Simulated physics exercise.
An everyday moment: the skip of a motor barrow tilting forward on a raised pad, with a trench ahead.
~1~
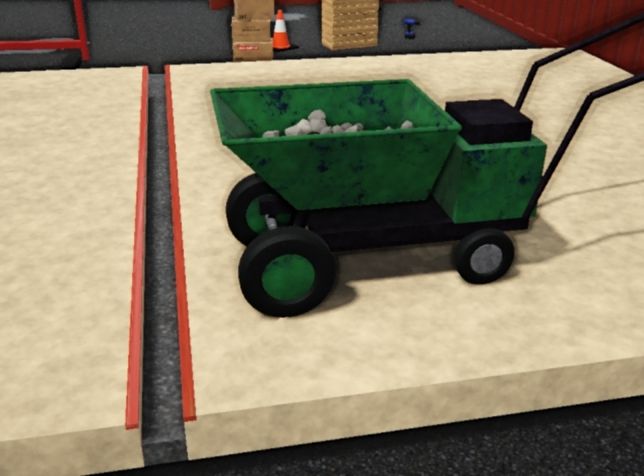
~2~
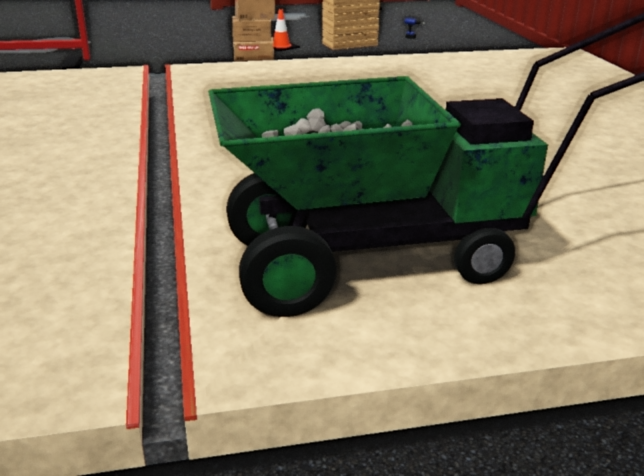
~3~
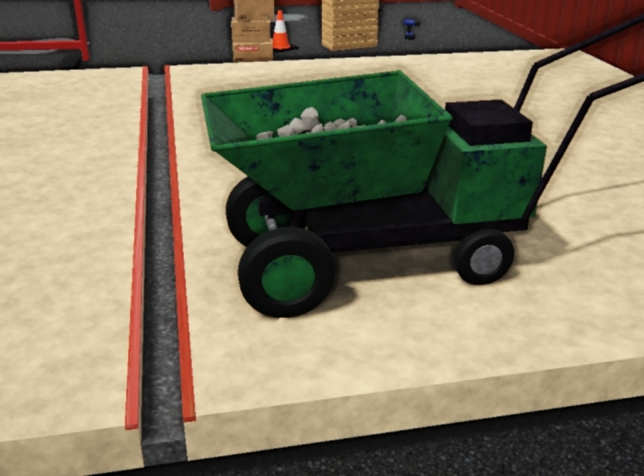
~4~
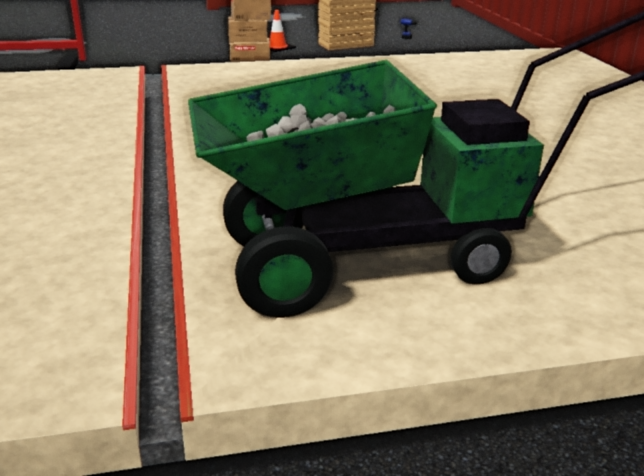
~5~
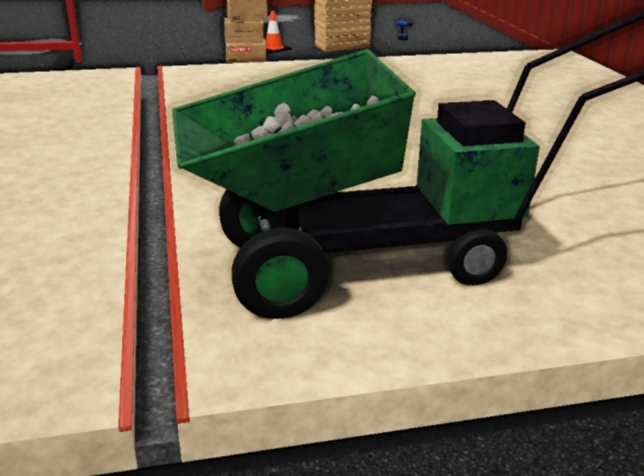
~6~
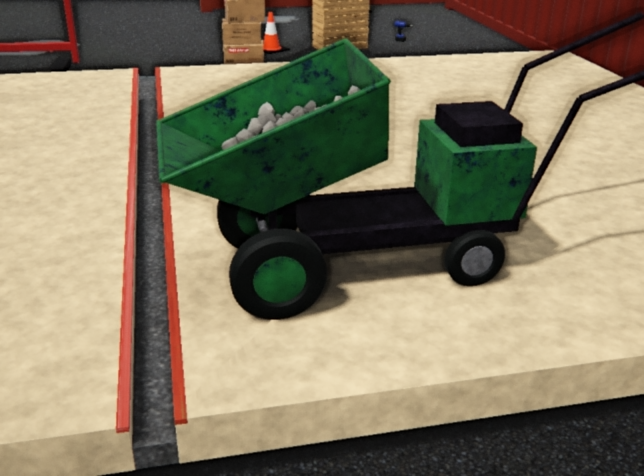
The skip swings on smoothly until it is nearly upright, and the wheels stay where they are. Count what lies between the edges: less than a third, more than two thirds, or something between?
Between the edges lies less than a third of the load.
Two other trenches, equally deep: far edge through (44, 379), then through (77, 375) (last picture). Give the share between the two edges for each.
First some 70, then 50 per cent.
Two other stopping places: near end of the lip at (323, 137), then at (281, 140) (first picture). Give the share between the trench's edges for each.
Roughly 40 per cent, and 40 per cent.
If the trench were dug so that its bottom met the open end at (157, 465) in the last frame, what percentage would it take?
Some 0 per cent.
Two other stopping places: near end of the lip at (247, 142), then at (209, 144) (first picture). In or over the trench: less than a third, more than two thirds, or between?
The first try: Under a third. The second: Under a third.
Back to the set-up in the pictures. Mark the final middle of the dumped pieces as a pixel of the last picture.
Close to (74, 293).
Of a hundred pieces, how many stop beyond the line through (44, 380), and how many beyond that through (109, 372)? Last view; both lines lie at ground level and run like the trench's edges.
In turn 20 and 60 in a hundred.
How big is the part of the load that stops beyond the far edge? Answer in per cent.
Some 70 per cent.
Just after the last frame, skip tipped steeply; every one in the skip.
A moment on, skip tipped right over; roughly two thirds in the skip; roughly a third beyond it; just a few falling.
Further on, skip tipped right over; roughly a third in the skip; roughly two thirds beyond it.
When it is over, skip tipped right over; roughly a third in the skip; not one in or heaped over the trench; roughly two thirds beyond it.
